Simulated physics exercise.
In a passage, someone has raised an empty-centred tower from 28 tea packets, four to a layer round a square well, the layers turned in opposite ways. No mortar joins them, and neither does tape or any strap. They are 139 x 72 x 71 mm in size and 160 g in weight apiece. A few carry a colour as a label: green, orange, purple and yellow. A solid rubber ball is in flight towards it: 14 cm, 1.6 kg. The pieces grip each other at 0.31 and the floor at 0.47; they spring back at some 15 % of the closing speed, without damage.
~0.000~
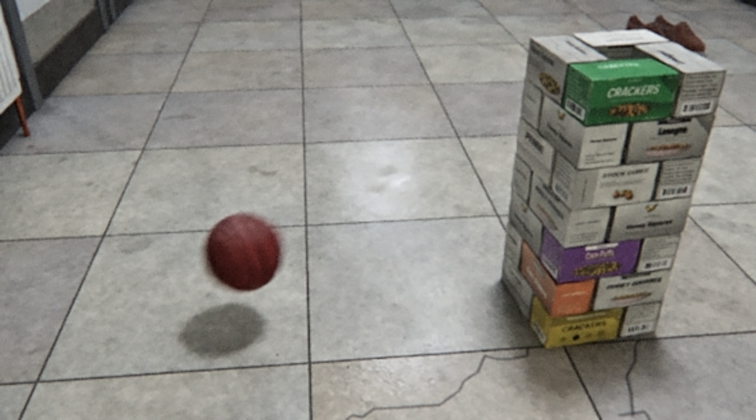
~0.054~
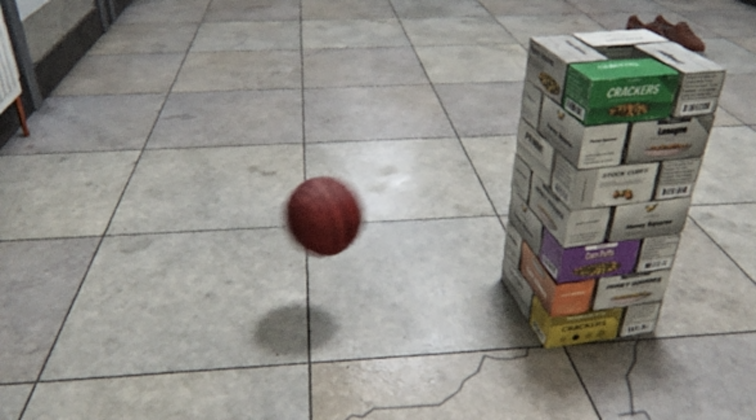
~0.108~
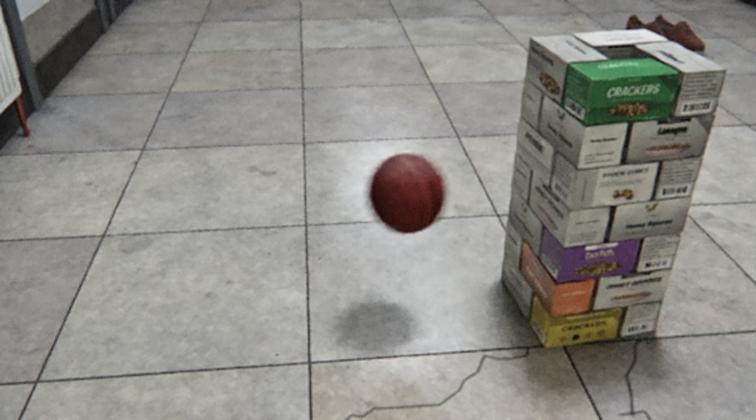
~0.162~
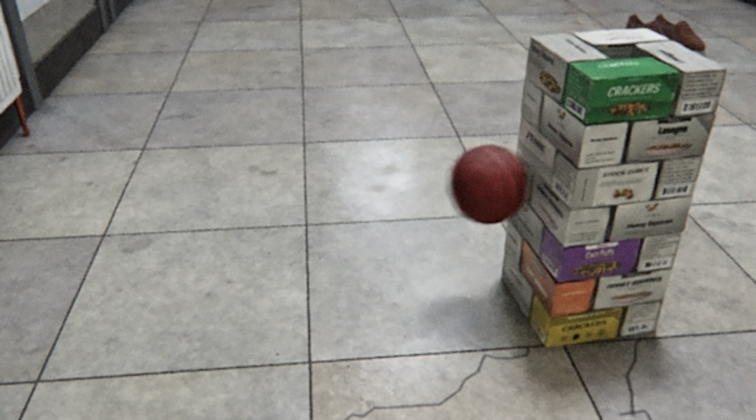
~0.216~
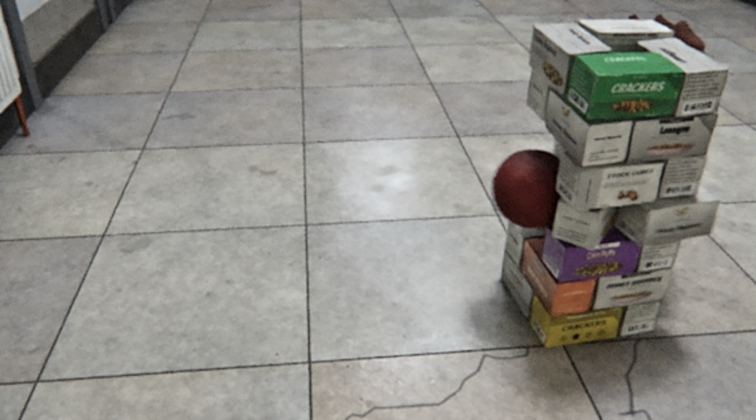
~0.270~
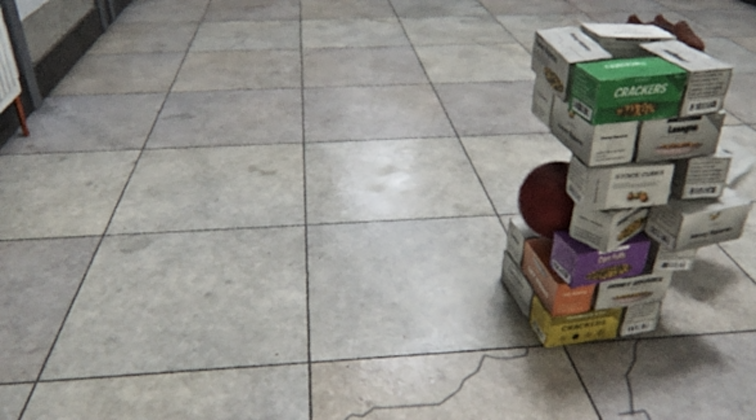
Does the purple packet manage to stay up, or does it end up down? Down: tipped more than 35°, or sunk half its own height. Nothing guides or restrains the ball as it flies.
It ends up down.
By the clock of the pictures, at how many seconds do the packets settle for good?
2.5 s, roughly.
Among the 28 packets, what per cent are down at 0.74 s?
It's 75 percent at that point.
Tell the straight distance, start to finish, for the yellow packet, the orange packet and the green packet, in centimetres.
Yellow 0, orange 2, green 64.
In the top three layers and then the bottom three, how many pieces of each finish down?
Top group: 12; bottom group: 5.
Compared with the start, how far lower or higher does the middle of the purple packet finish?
About 14 cm lower.
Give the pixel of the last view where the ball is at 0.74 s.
It should be near pixel (629, 228).
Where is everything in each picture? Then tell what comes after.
In the first picture (pixels give the middle of a visible side), ball (244, 253) 45 cm from contact, 3.0 m/s; purple packet (599, 262); orange packet (536, 278); yellow packet (585, 328); none has stirred.
Ball (324, 216) 31 cm from contact, 2.8 m/s; purple packet (599, 262), in the second picture.
Ball (407, 193) 16 cm from contact, 2.7 m/s; purple packet (599, 261), in the third picture.
Ball (488, 185) 21 mm from contact, 2.5 m/s; purple packet (600, 261), in the fourth picture.
Ball (531, 189) after contact, 1.2 m/s; purple packet (601, 262); green packet (637, 96) 6° from how it stood; movement in 16 of them, in the fifth picture.
Ball (558, 200) after contact, 1.0 m/s; purple packet (611, 265) 19 mm from its place; green packet (640, 100) 11 mm from its place; orange packet (538, 277); steepest lean 20°, the packet at (734, 185); movement in 21 of them, in the sixth picture.
After 0.44 s, ball still moving; 12 of the 28 packets down; purple packet 6° from how it stood; green packet 34° from how it stood.
After 0.74 s, ball still moving; 21 of the 28 packets down; purple packet 57° from how it stood, 46 mm lower; green packet on its side.
In the end (2.6 s), ball rolling away; 21 of the 28 packets down; purple packet on its side; green packet on its side; orange packet 15 mm from its place. From the last view, middles, purple packet near (625, 367), green packet near (636, 182).
